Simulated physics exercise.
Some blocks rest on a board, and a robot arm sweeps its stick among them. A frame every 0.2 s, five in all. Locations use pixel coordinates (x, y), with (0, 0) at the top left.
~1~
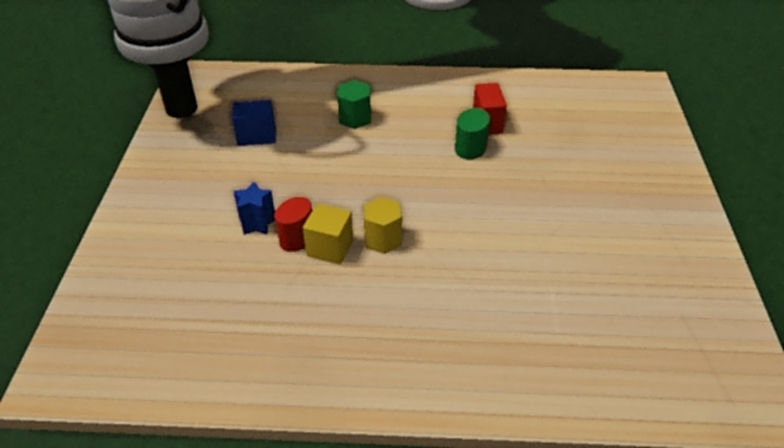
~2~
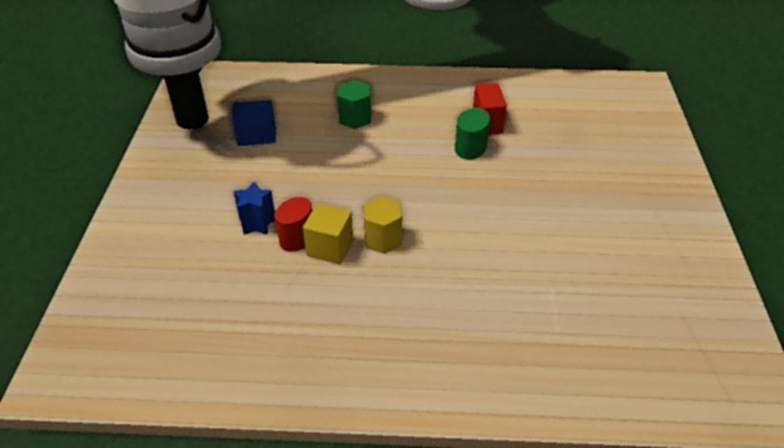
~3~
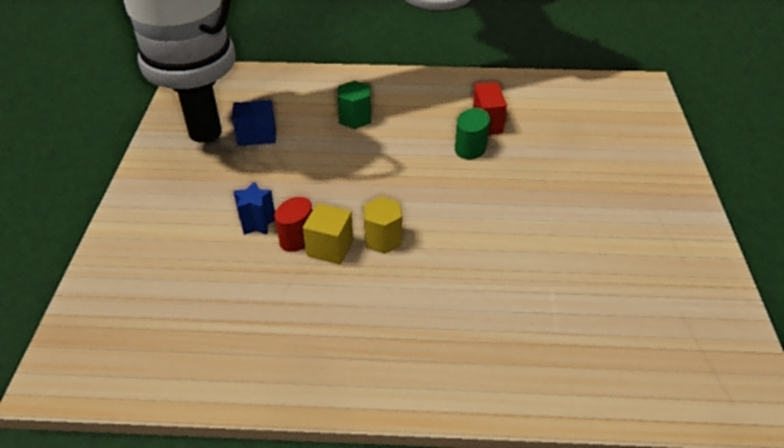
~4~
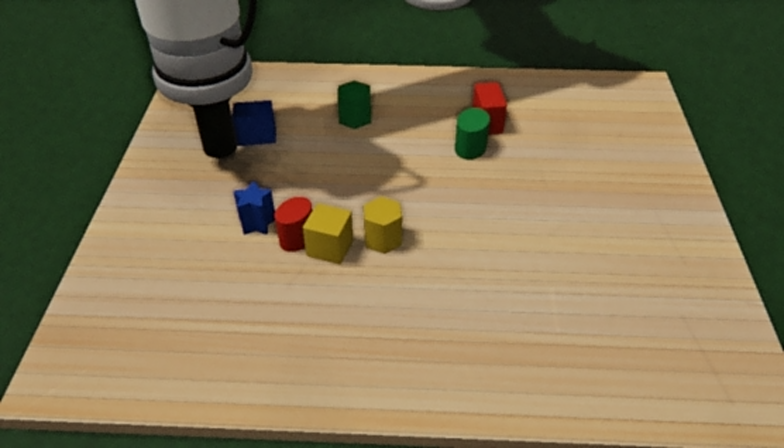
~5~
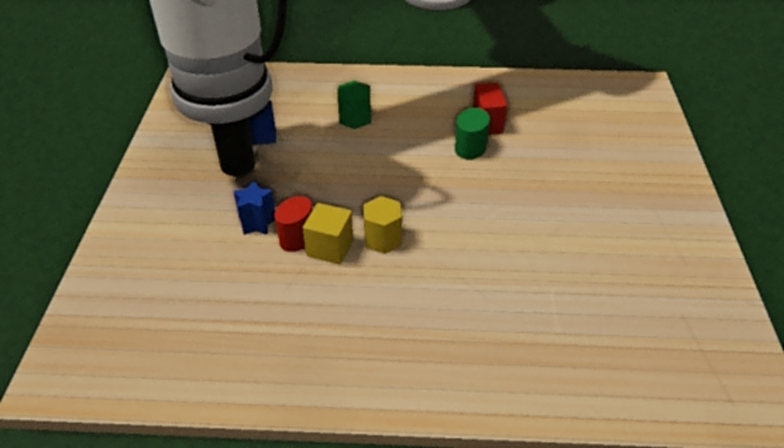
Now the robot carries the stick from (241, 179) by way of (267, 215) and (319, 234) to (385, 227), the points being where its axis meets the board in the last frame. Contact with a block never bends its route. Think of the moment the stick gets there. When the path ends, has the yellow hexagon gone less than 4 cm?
Short answer: Yes.
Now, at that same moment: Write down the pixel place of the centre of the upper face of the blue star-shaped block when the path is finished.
I'd guess (258, 219).
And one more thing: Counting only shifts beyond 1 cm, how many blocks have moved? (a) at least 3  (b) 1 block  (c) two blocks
The answer is a.
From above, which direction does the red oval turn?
If we look at it from overhead, the red oval pivots clockwise.
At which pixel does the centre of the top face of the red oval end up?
I'd guess (336, 228).
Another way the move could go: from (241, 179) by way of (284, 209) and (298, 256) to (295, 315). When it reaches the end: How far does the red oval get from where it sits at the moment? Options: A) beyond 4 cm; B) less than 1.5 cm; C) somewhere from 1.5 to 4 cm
A - beyond 4 cm.
What follows on the original path. One third of the way, stick at (265, 202); blue star-shaped block at (253, 210), turned 40° clockwise.
Two thirds of the way, stick at (319, 220); blue star-shaped block at (258, 219), turned 80° clockwise; red oval at (331, 227), turned 40° clockwise; yellow four-sided block at (371, 241), turned 15° anticlockwise; yellow hexagon at (395, 212), turned 40° anticlockwise.
At the end, stick at (385, 214); blue star-shaped block at (258, 219), turned 80° clockwise; red oval at (336, 228), turned 45° clockwise; yellow four-sided block at (376, 244), turned 15° anticlockwise; yellow hexagon at (414, 215).
